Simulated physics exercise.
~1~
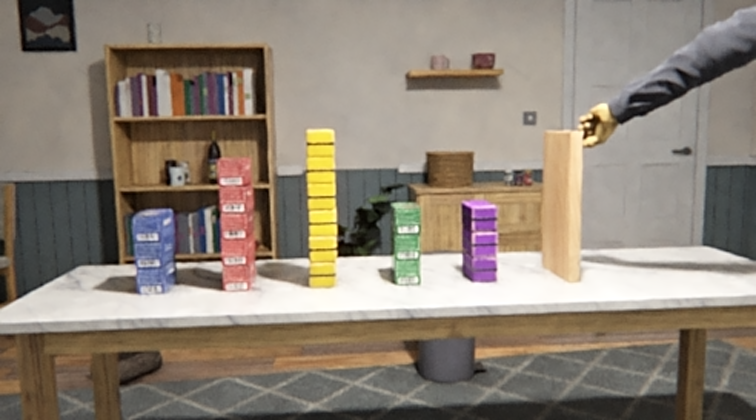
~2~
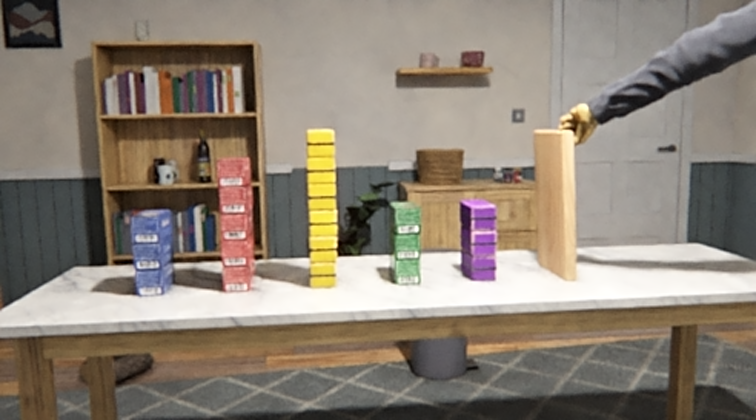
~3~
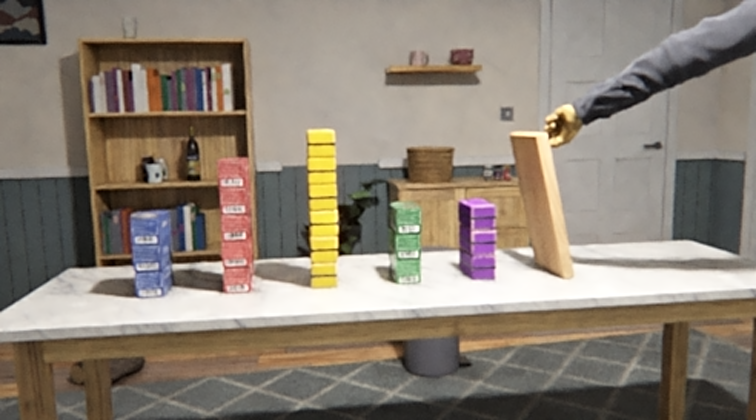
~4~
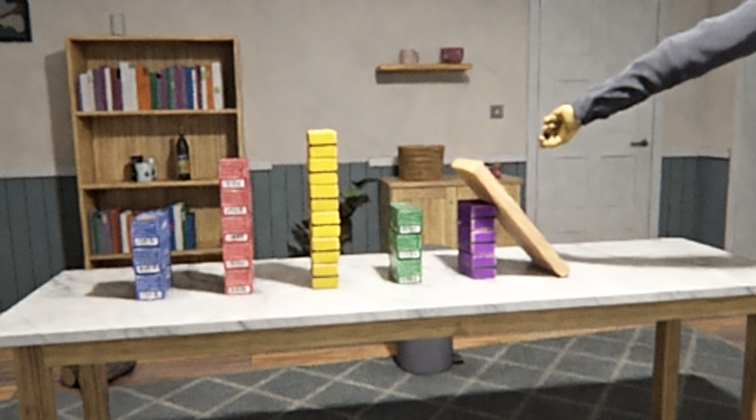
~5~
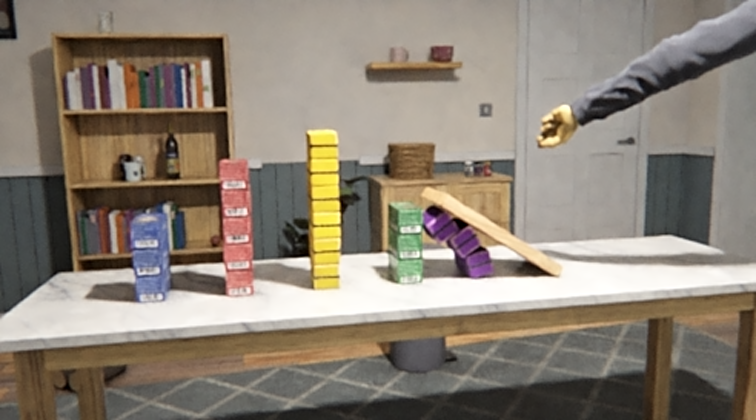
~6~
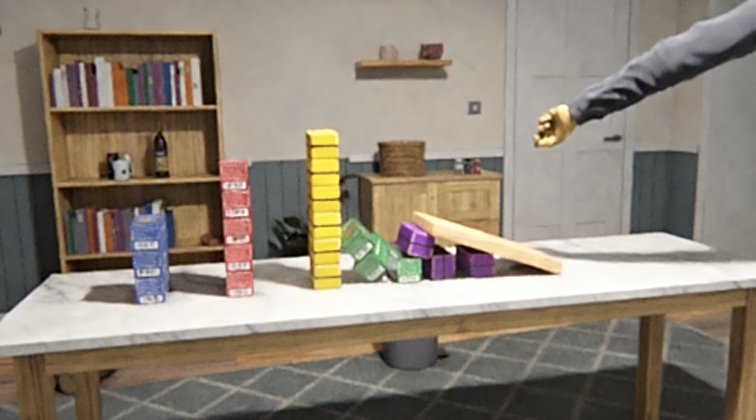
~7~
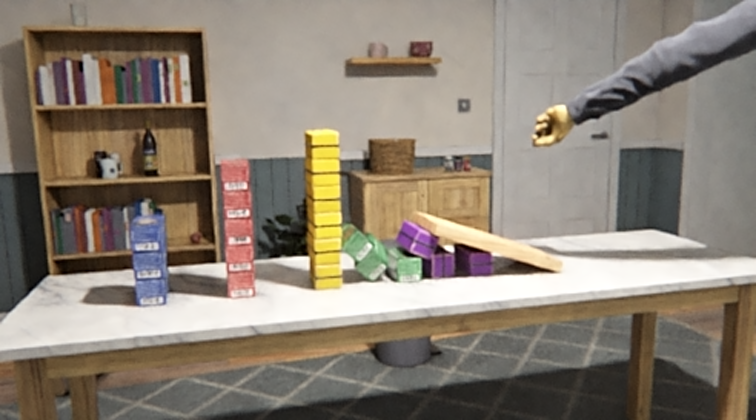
On a table, a hand tips a board that topples the purple and green piles leftward.
